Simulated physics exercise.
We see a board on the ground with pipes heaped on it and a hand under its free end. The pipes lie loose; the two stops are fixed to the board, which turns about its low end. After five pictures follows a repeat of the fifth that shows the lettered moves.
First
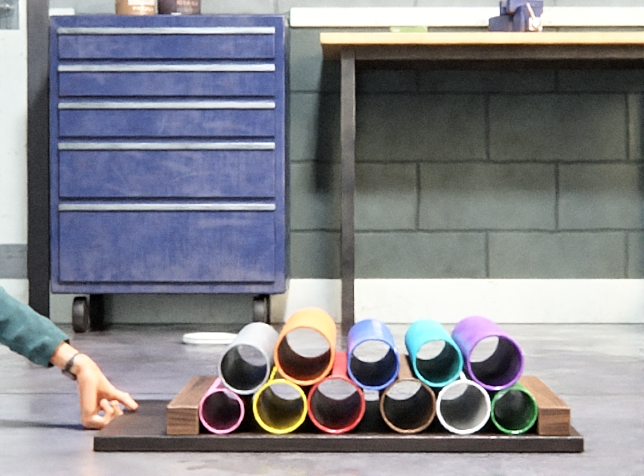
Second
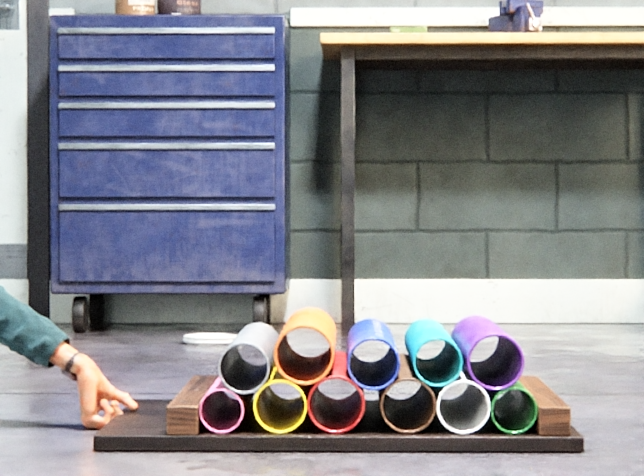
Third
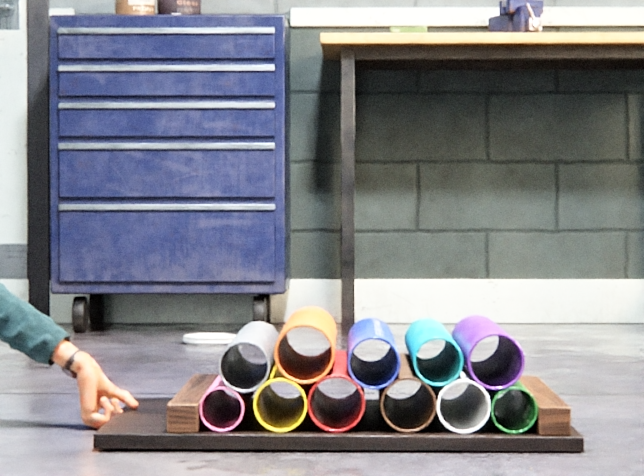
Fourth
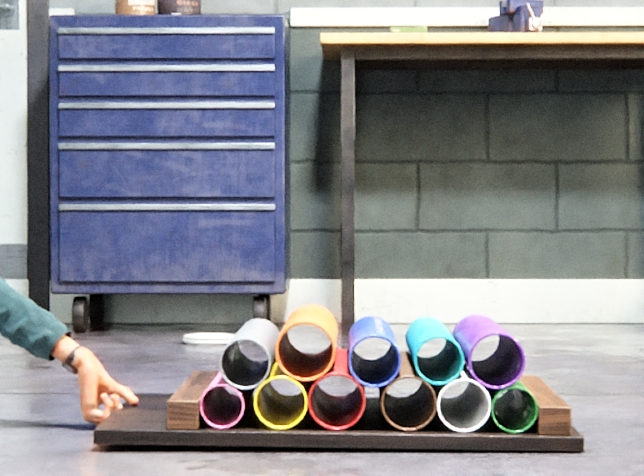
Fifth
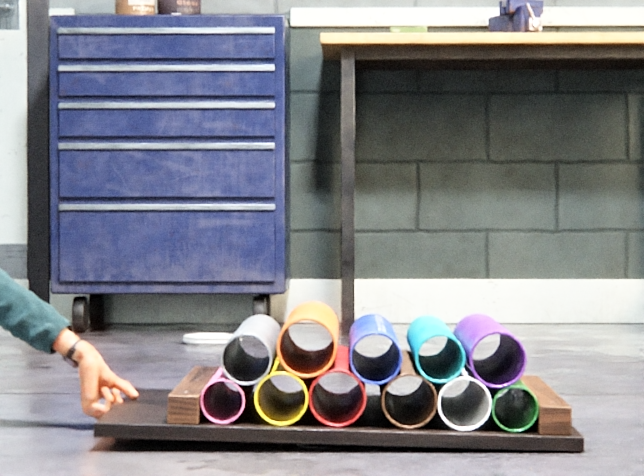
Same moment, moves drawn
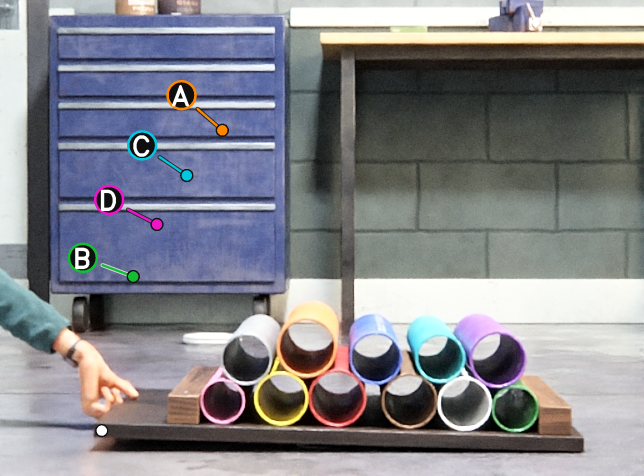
A hand slightly raises the left end of a board stacked with colourful loose pipes.
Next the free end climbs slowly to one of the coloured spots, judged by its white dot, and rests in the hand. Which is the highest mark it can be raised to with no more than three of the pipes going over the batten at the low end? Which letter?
Lift it to D and no more.
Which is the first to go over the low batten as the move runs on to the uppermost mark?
It is the purple one.
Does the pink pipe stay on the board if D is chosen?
Yes.
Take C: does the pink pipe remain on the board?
Yes.
On the copy, A at (222, 130); B at (133, 277); C at (186, 175); D at (157, 225); the white dot at (102, 431).
On D. First, board at 16°.
Then, board at 27°.
Finally, board at 27°, one over the low batten (purple).
By contrast, A five over the low batten; B one over the low batten (purple); C four over the low batten (purple, orange, blue, turquoise).
